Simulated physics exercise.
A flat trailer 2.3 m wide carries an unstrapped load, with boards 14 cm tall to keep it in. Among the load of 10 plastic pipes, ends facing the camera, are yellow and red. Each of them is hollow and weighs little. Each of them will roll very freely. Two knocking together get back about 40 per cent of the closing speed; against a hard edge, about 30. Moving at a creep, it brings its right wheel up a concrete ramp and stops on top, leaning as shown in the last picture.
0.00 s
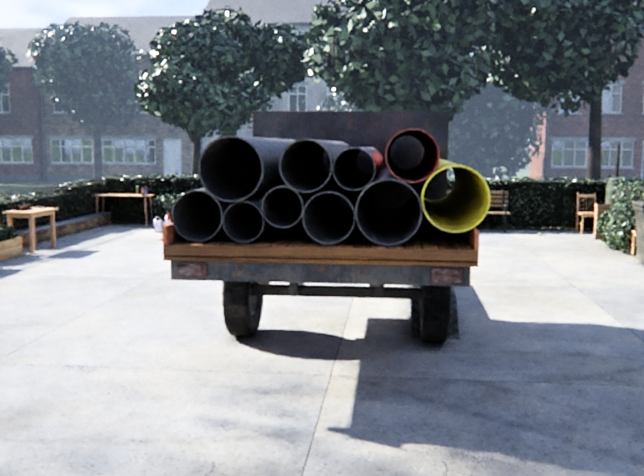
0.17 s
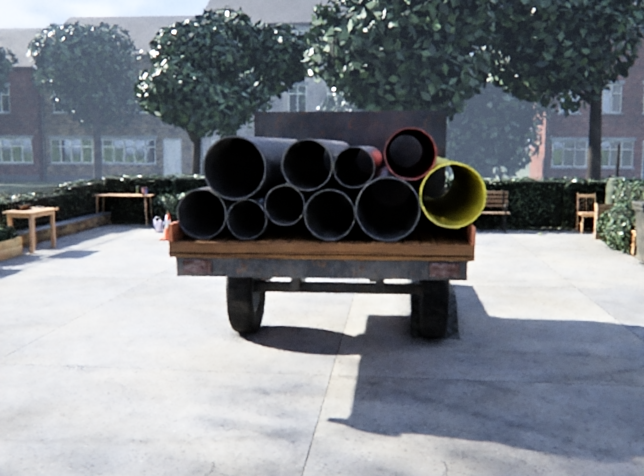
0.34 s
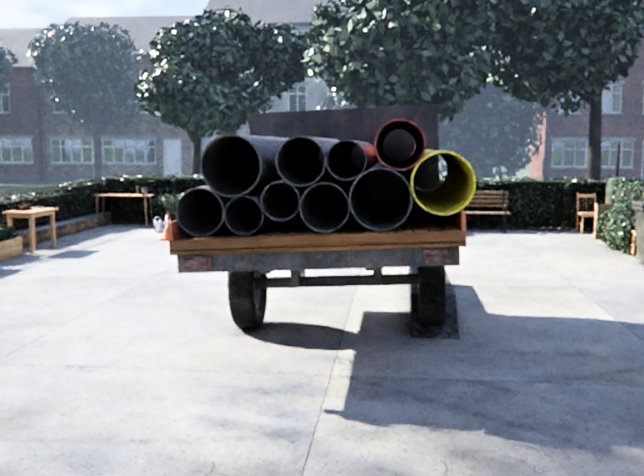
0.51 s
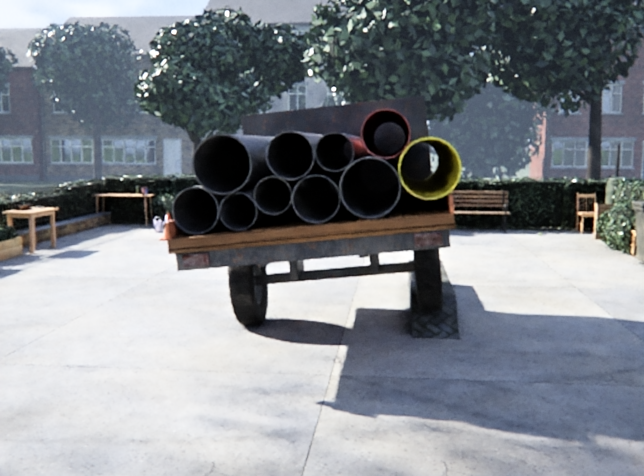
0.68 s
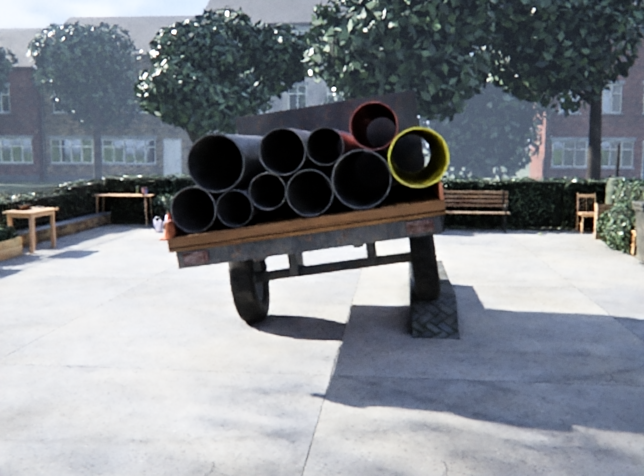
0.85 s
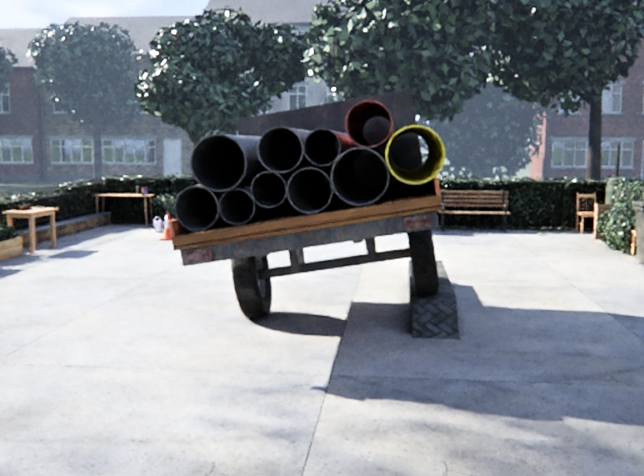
Flatbed trailer stacked with black, red and yellow pipes slowly rolling its right wheel up a small ramp, leaning to the left.
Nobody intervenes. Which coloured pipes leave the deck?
First, yellow is not lost; next, red is not lost.
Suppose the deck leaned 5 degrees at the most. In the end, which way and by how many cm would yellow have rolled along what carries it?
Rightwards, around 0 cm.
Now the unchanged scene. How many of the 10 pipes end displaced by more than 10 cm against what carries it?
Altogether it comes to 0.
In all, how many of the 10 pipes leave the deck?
Total: 0.
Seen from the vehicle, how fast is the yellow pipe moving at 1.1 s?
It's going at around 0.0 m/s.
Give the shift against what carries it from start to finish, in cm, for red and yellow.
Net displacement for red is 0, for yellow it is 0.
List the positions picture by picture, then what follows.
In the first picture, yellow (456, 199), red (412, 156); 5 of the 10 make up the bottom layer.
In the second picture, yellow (453, 196), red (410, 154); the deck is level.
In the third picture, yellow (443, 183), red (400, 145); the deck slopes 3° down to the left.
In the fourth picture, yellow (430, 169), red (386, 134); the deck slopes 6° down to the left.
In the fifth picture, yellow (418, 158), red (374, 126); the deck slopes 9° down to the left.
In the sixth picture, yellow (415, 155), red (369, 124); the deck slopes 10° down to the left.
Then, 1.1 s in, yellow is on the deck, 15 cm from the right edge; red is up on others, 50 cm from the right edge; 0 off so far.
Then, 1.4 s in, red is up on others, 50 cm from the right edge; still the same for yellow; 0 off so far.
In the end (1.6 s), yellow is on the deck, 15 cm from the right edge; red is up on others, 50 cm from the right edge; 0 off so far.
